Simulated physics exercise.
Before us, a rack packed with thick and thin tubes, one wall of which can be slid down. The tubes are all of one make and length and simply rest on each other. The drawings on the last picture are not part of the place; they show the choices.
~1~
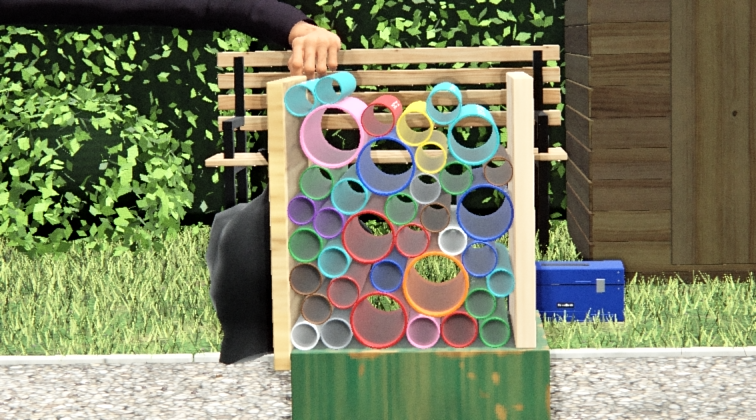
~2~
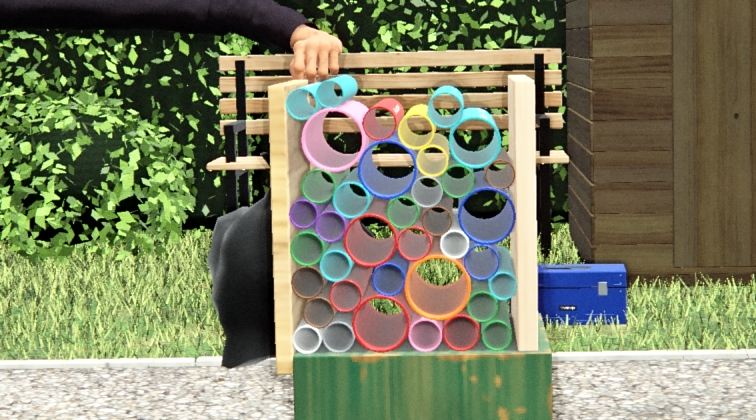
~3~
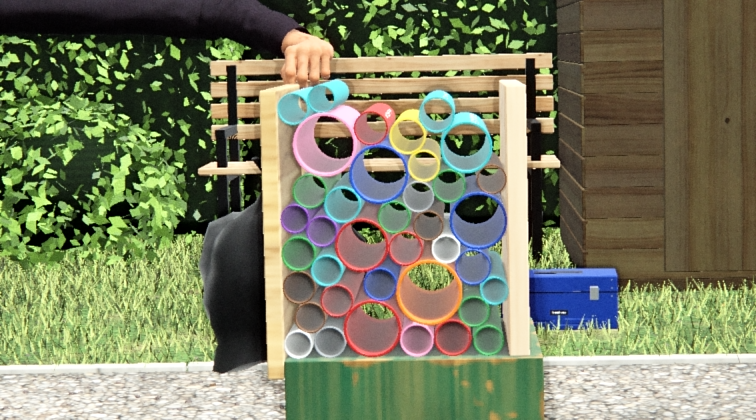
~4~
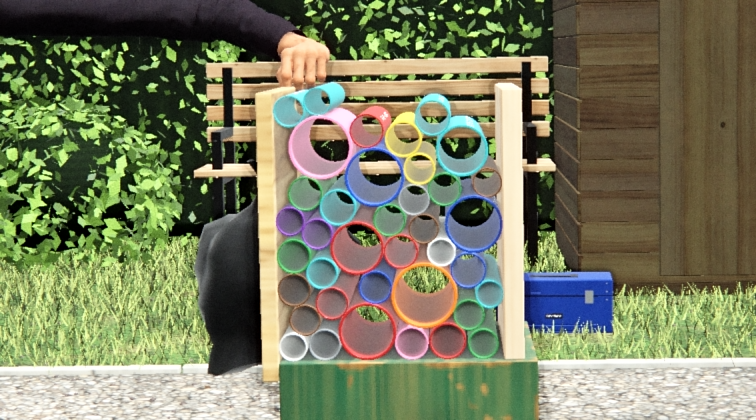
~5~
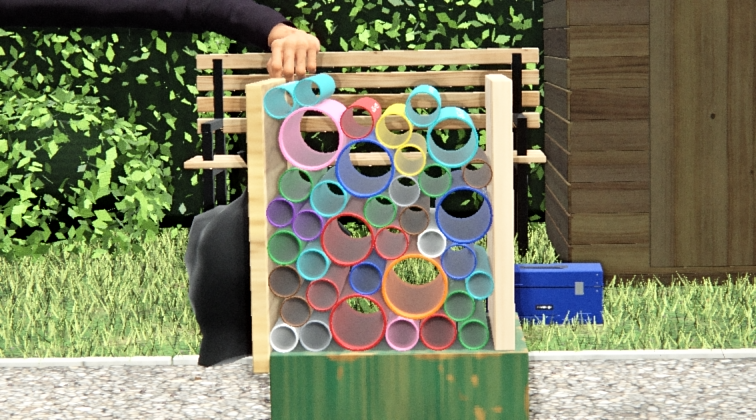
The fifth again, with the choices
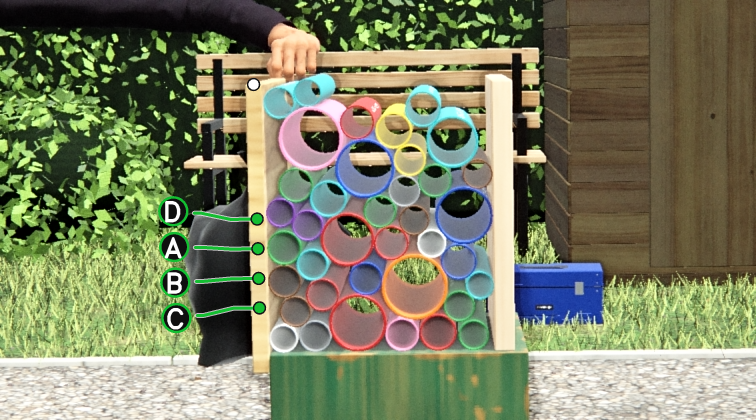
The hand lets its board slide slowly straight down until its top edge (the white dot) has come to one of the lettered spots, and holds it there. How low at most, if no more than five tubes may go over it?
No lower than D.
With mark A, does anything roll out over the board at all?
Yes.
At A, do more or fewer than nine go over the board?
Fewer than nine.
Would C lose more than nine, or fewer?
It loses more than nine.
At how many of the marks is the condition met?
One of the four.
On the marked copy, A at (258, 249); B at (259, 279); C at (259, 308); D at (257, 219); the white dot at (253, 84).
Taking D. A third of the way, top of the board (264, 144).
Two thirds of the way, top of the board (266, 213).
When it is over, top of the board (266, 219), two out over the board.
As for the rest, A six out over the board; B more than five out over the board; C more than five out over the board.
